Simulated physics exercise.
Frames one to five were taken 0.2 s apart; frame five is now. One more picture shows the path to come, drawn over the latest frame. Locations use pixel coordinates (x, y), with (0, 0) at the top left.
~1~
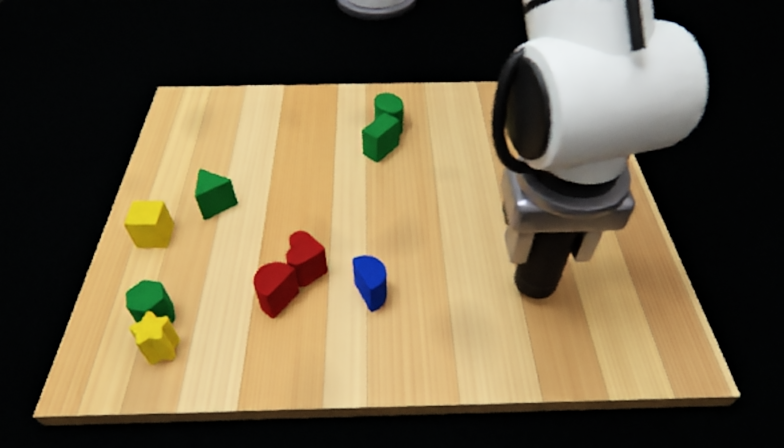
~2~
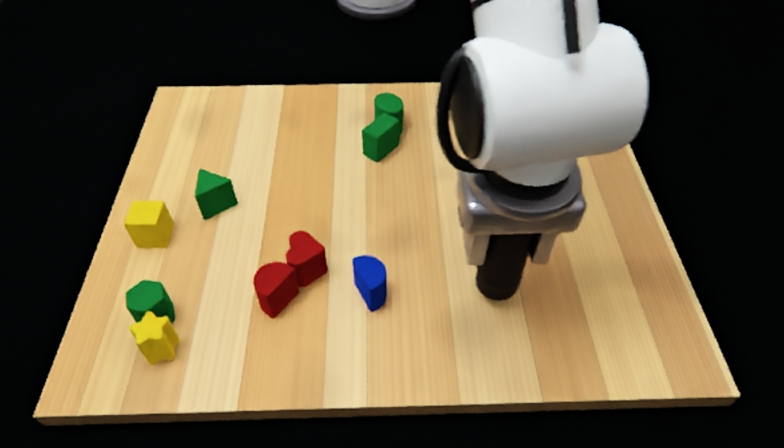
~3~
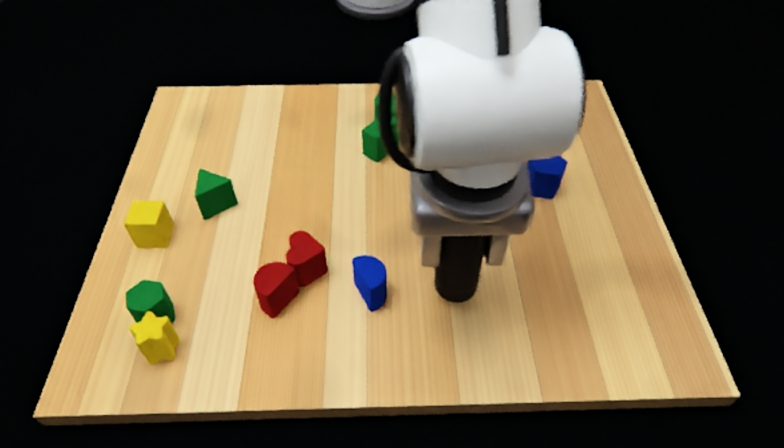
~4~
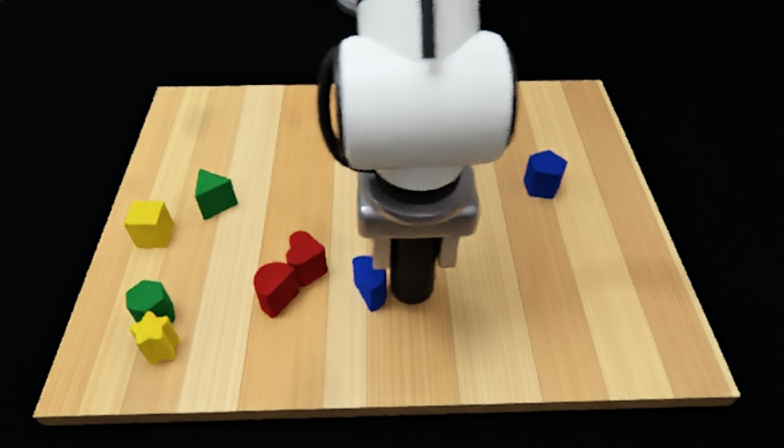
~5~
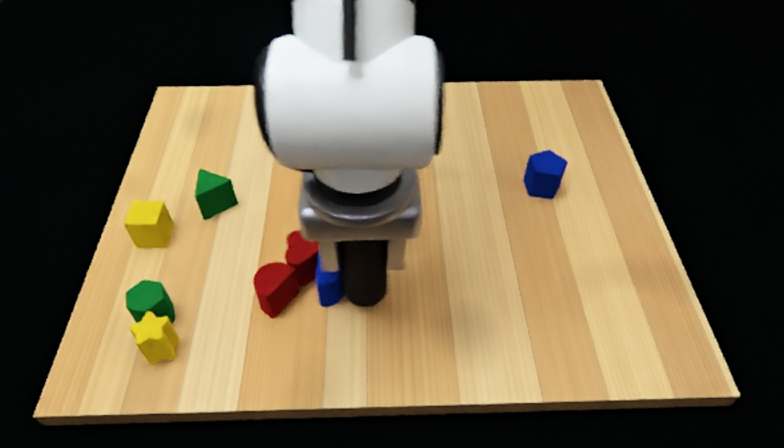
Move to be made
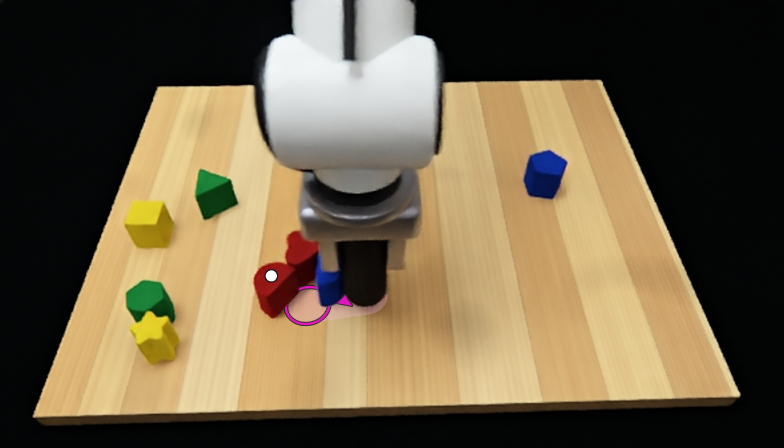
At the start, a white robot arm holds a dark rod over a wooden board scattered with red, green, yellow and blue blocks. The arm slides the rod steadily left, uncovering a blue block behind it, then pushes the blue D-shaped block left, up close to the two red blocks.
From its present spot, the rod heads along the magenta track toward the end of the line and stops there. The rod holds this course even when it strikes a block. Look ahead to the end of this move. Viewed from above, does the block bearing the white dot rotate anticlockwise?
My answer is yes.
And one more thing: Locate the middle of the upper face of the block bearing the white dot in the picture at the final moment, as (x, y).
Its top middle will sit at (249, 272).
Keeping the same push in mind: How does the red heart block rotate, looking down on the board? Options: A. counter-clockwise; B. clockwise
The correct letter is B.
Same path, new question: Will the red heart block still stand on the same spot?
Short answer: No.
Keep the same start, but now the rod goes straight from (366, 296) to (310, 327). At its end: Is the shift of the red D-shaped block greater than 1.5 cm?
It seems not.
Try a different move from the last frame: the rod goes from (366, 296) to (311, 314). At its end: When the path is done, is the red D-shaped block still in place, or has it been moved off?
It is shifted.
The drawn path runs straight from (366, 296) to (308, 305); the dot is on the red D-shaped block.
What follows on the original path. Halfway along, rod at (336, 294); red D-shaped block at (264, 274), turned 25° anticlockwise; red heart block at (294, 241); blue D-shaped block at (303, 262), turned 45° clockwise.
At the end, rod at (306, 299); red D-shaped block at (249, 272), turned 75° anticlockwise; red heart block at (286, 237), turned 25° clockwise; blue D-shaped block at (279, 260), turned 80° clockwise.
